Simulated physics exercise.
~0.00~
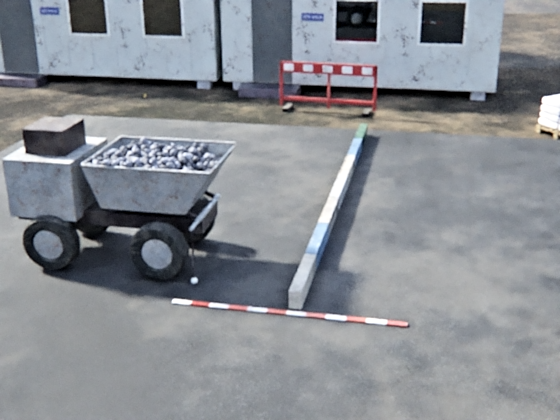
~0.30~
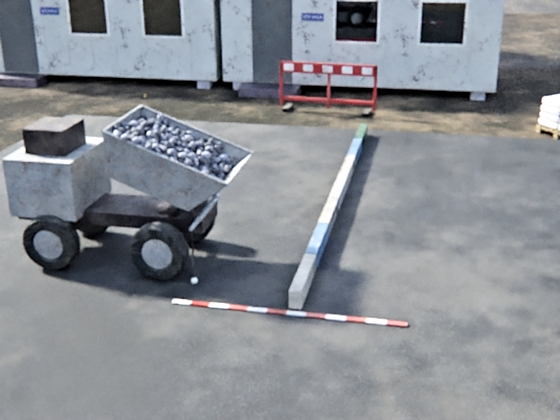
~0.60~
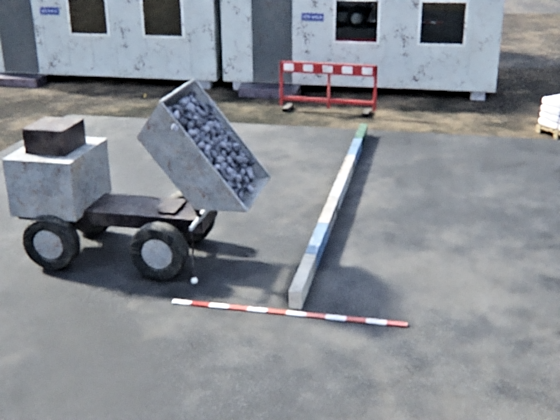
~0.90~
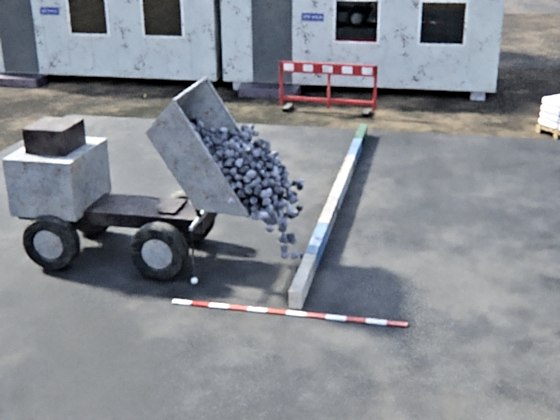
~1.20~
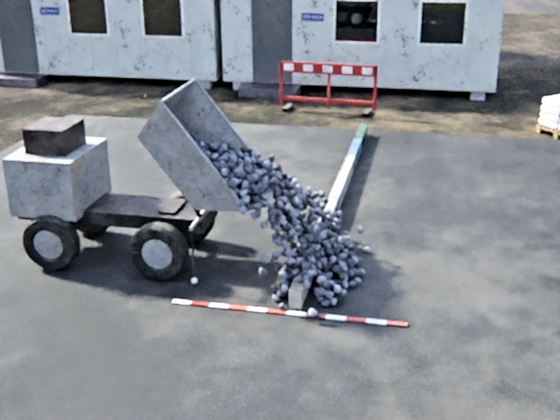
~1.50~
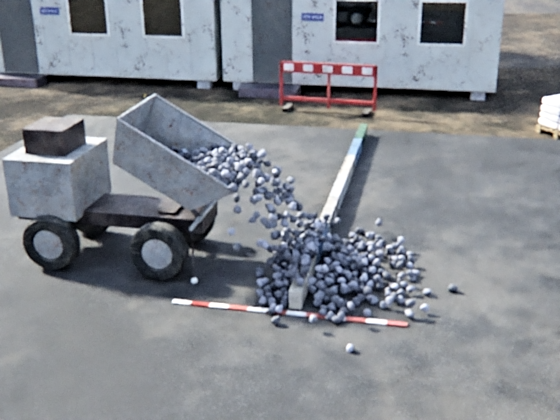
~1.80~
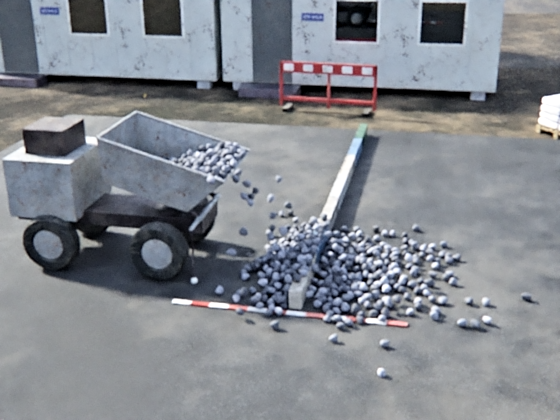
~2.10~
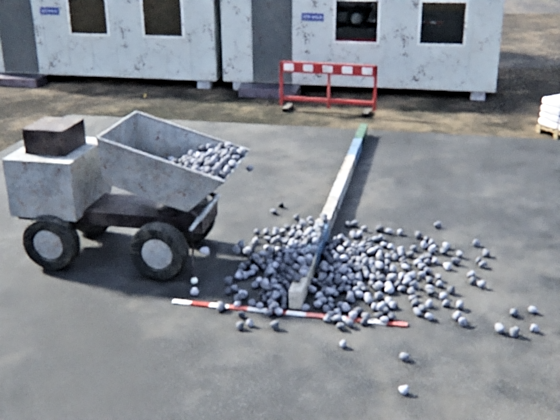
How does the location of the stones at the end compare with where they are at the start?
At the start the stones are all together in the dumper's skip at the left. By the end many of them lie lower down and farther right, scattered on the ground on both sides of the kerb, while the rest remain in the skip.
